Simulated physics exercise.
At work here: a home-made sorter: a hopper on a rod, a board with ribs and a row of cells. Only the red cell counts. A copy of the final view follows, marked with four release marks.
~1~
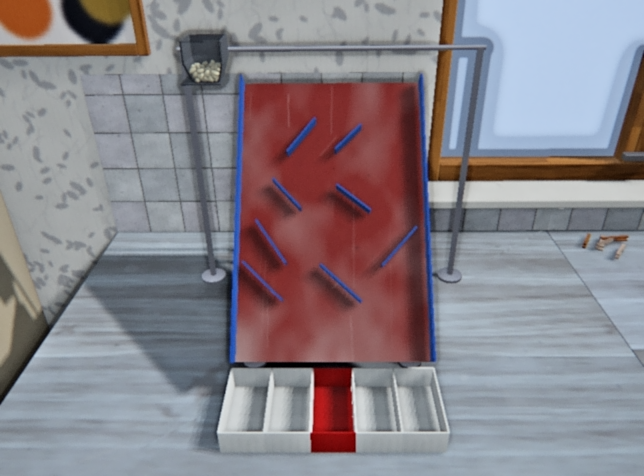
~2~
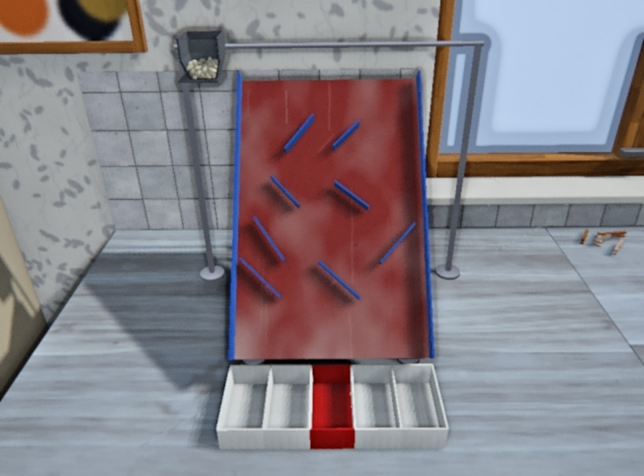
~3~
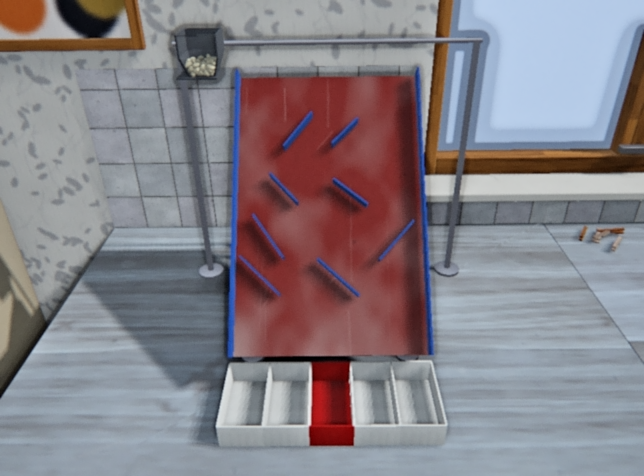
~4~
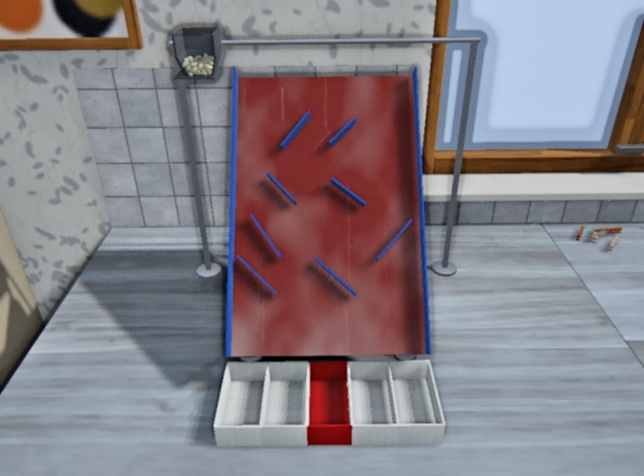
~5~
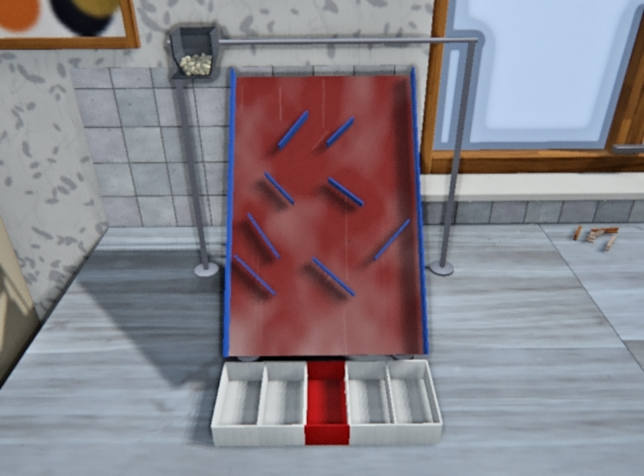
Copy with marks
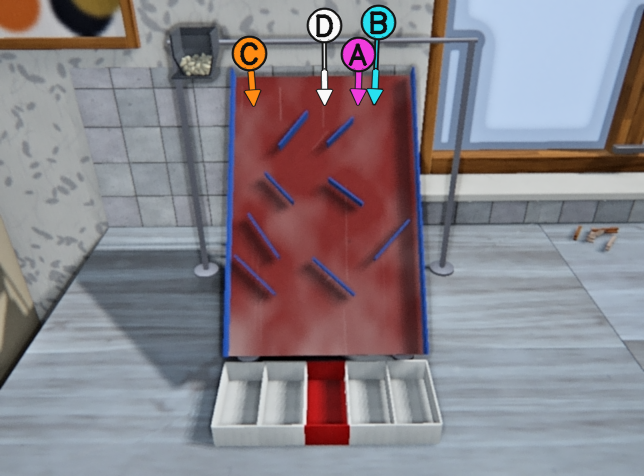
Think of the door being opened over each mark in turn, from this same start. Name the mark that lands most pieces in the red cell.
Mark C does it best.
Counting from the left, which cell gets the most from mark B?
It is the fourth one.
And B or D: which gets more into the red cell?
Mark D.
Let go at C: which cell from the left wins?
It is the third one.
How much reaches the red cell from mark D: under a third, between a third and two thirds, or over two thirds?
Mark D gives under a third.
On the marked copy, mark A meets the board at (358, 99); mark B meets the board at (374, 98); mark C meets the board at (253, 100); mark D meets the board at (324, 99).
With A, a small part in the red cell, most in other cells, a stray few held on the board.
With B, none in the red cell, all in other cells.
With C, about half in the red cell, about a third in other cells, a small part held on the board.
With D, a small part in the red cell, most in other cells.
